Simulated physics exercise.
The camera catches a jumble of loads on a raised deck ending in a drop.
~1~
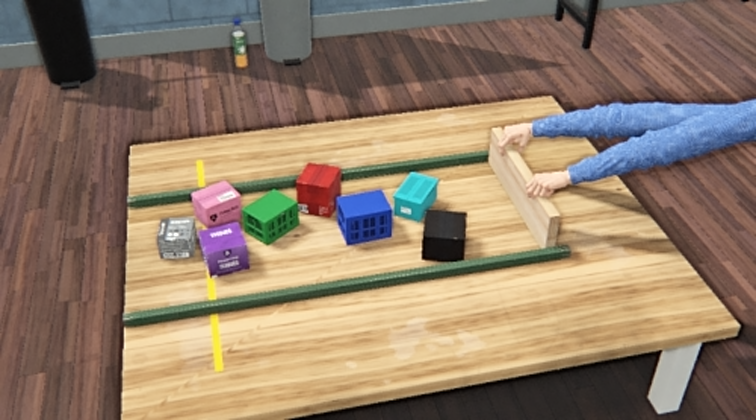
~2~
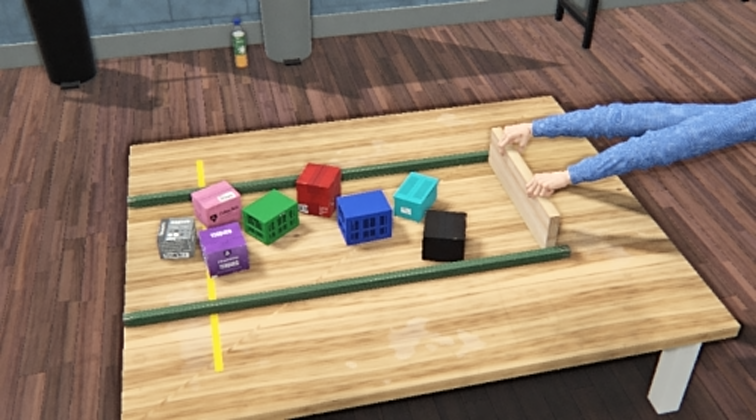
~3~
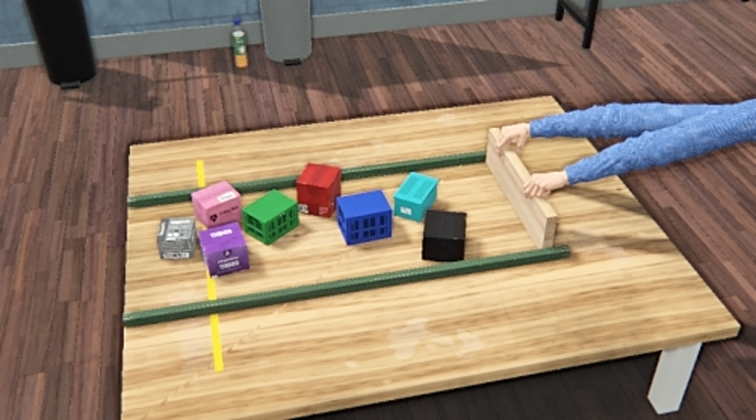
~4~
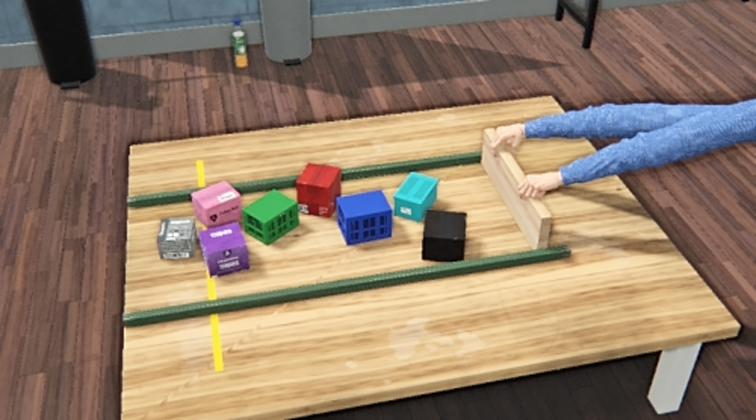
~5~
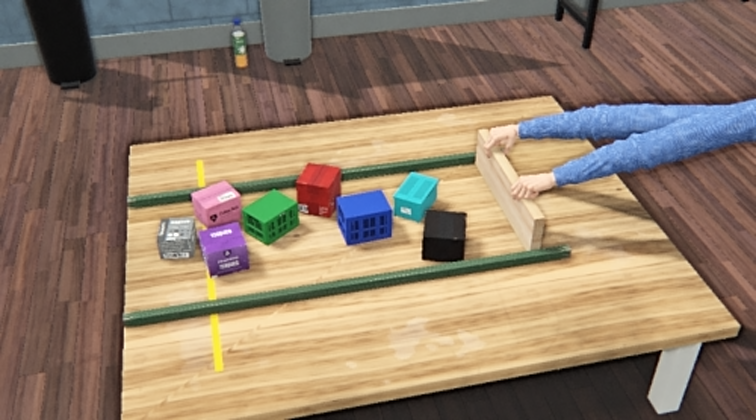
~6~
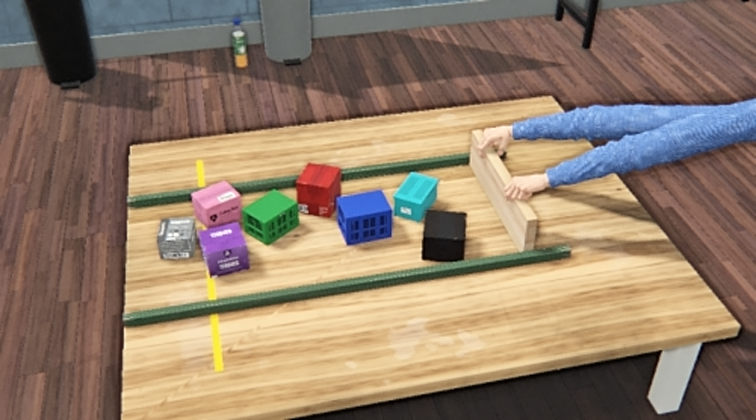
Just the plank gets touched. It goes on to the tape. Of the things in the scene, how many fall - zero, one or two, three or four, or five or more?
The ones that plunge will number one or two.
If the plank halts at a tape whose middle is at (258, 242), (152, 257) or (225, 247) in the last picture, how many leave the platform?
In that order 0, 5 and 0.
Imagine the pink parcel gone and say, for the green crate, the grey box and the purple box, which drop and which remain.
Green crate stays put; grey box drops; purple box drops.
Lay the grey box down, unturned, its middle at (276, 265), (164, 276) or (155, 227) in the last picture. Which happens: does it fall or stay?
Spot by spot: It never drops; it ends up off; it ends up off.
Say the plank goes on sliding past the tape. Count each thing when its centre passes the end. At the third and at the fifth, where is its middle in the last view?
The first puts it near (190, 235), the next near (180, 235).
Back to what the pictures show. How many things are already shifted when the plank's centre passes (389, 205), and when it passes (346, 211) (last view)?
That gives 3 for the first and 4 for the second.
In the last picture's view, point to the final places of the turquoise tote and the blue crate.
Same order as the question: First (190, 233), second (154, 259).
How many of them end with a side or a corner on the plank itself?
3 of them.
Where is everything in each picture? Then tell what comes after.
In the first frame, grey box (177, 238); pink parcel (217, 206); purple box (224, 250); plank (521, 187); tape (208, 249).
In the second frame, pink parcel (218, 206); turquoise tote (416, 198).
In the third frame, purple box (224, 250); plank (518, 187).
In the fourth frame, grey box (177, 238); red box (319, 190).
In the fifth frame, pink parcel (218, 206); black parcel (444, 236).
In the sixth frame, grey box (177, 238); pink parcel (218, 206); purple box (224, 250); plank (500, 190); tape (208, 249).
Early on, none off yet; grey box at rest near (177, 238); pink parcel at rest near (218, 206); purple box at rest near (224, 250).
Finally, the number that fall off is one or two; lost, purple box and grey box.
